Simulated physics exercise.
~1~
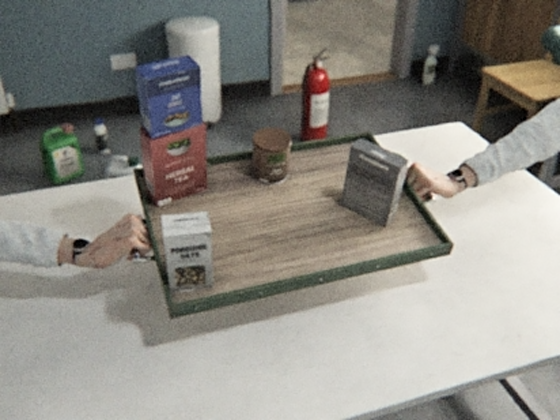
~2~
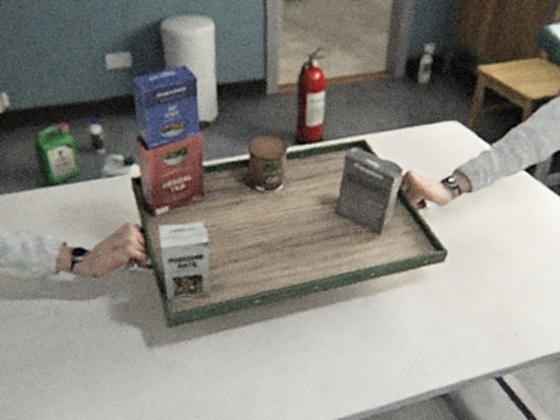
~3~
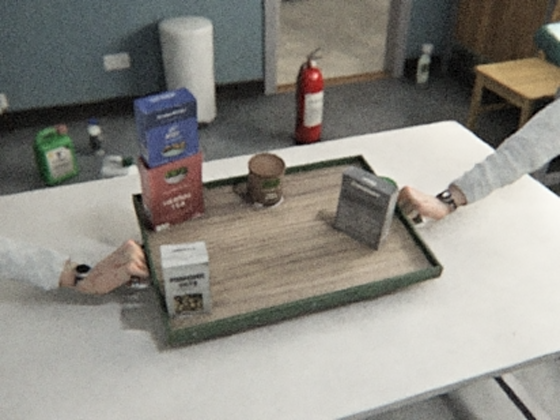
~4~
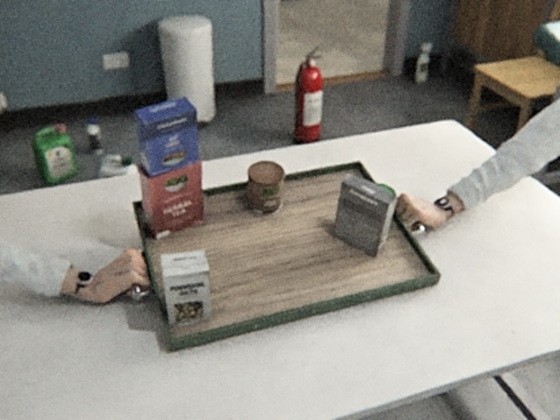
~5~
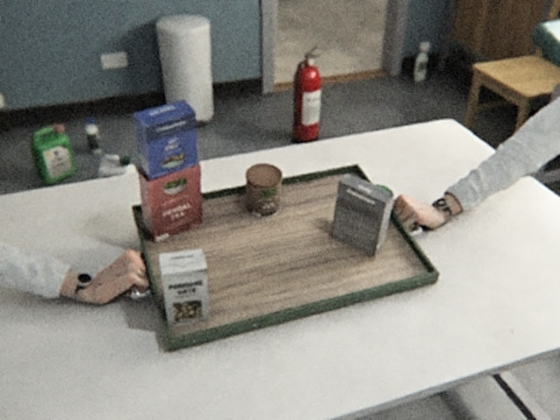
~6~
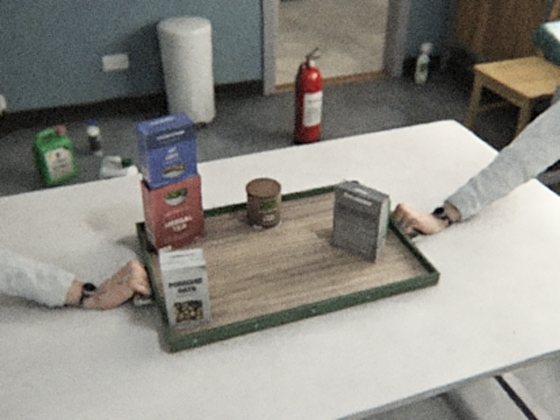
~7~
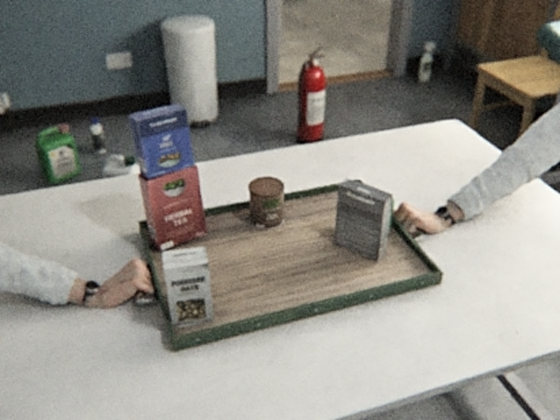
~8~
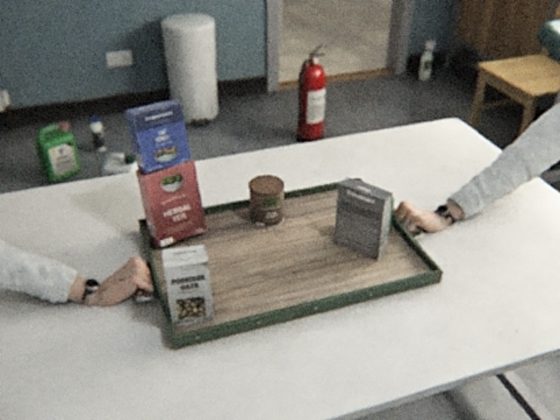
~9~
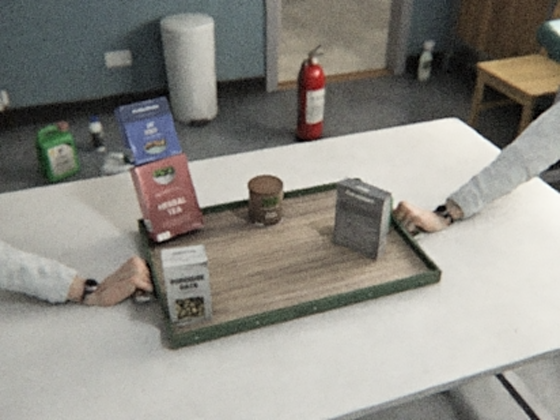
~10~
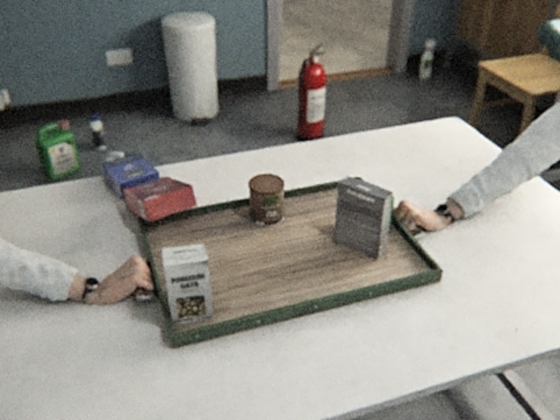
In a room with a bin and a red fire extinguisher behind, a slightly swaying camera looks down on a white table. Two hands, one on each side, hold a green-rimmed wooden tray above it. A blue carton sits on a red packet at the back left, with a white carton in front, a brown tin behind and a grey packet at right. The hands lower the tray until it rests on the table. The blue and red boxes then tilt left together and topple over the edge, ending on their sides beyond the tray, while the others stay standing.
